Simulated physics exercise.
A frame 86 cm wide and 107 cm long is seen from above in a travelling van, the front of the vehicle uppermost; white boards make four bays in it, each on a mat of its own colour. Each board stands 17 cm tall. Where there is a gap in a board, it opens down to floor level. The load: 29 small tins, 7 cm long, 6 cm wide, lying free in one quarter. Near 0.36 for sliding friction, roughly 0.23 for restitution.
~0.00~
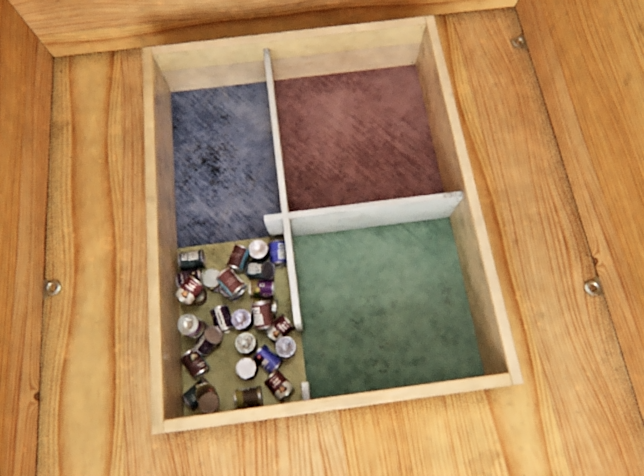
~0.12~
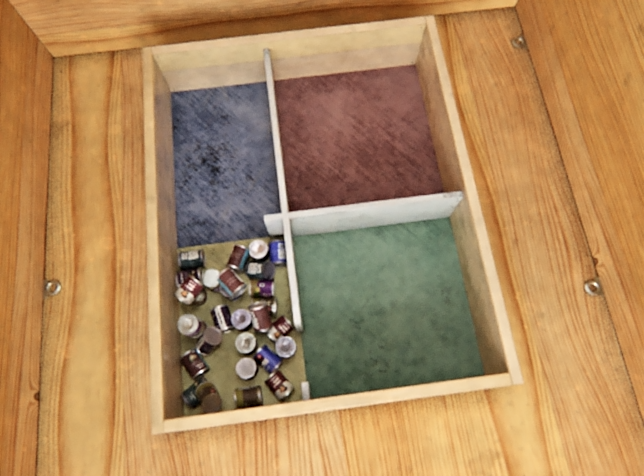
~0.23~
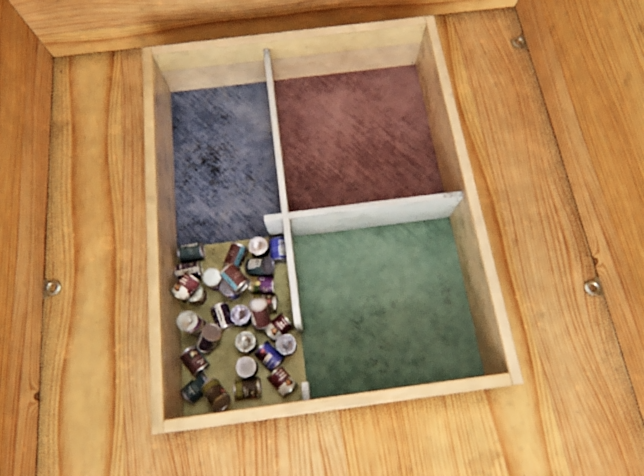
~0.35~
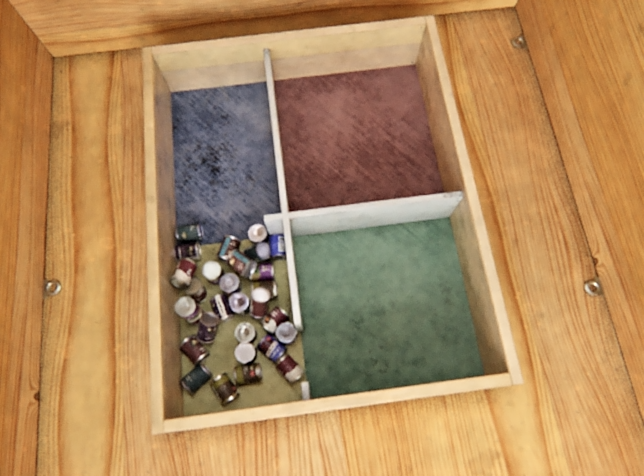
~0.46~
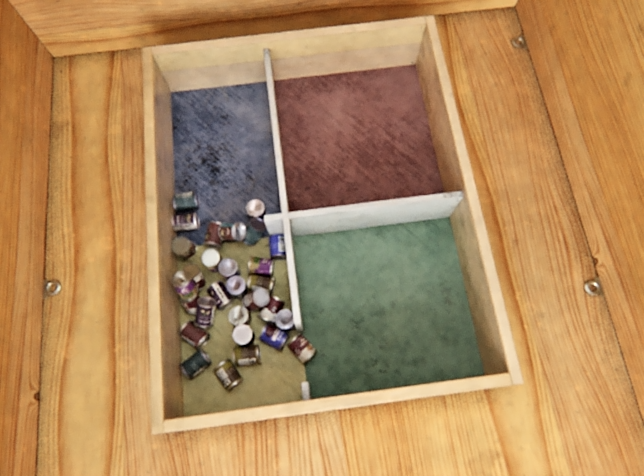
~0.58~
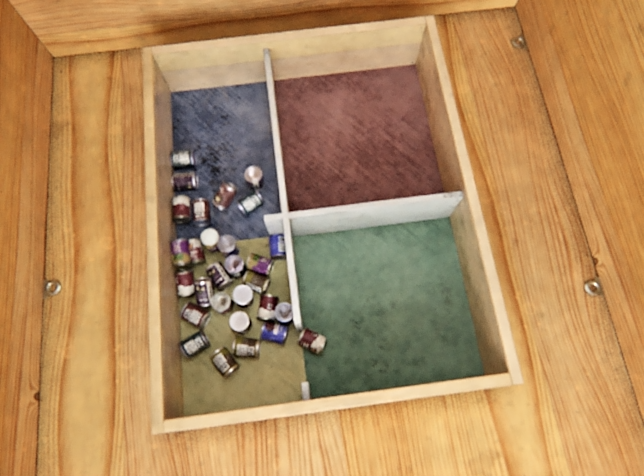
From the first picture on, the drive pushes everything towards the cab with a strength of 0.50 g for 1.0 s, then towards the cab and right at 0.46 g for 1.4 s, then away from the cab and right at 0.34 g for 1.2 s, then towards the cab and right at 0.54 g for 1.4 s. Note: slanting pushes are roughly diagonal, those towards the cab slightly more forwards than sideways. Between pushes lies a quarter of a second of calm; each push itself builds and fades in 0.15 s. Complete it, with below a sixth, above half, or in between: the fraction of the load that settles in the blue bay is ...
That fraction is upwards of half.
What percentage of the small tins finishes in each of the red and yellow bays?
Shares: Red near 0, yellow near 20 percent.
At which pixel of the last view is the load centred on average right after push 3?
On average, close to pixel (248, 171).
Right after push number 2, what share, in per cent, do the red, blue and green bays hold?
Red 0, blue 80, green 0 %.
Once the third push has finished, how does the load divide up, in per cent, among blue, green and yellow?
In per cent: Blue 80, green 0 and yellow 20.
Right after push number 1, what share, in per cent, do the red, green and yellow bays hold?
After that push: Red 0, green 0 and yellow 20 percent.
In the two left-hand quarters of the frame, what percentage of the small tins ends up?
Share: About 100 in a hundred.
After push 1 (1.24 s), 21 in the blue bay, 1 in the green bay and 7 in the yellow bay.
After push 2 (2.89 s), 22 in the blue bay, 1 in the green bay and 6 in the yellow bay.
After push 3 (4.34 s), 22 in the blue bay, 1 in the green bay and 6 in the yellow bay.
After push 4 (5.99 s), 23 in the blue bay, 1 in the green bay and 5 in the yellow bay.
Outcome (at 6.24 s), 23 in the blue bay, 1 in the green bay and 5 in the yellow bay. Asked share, 23 of 29, 79 per cent.
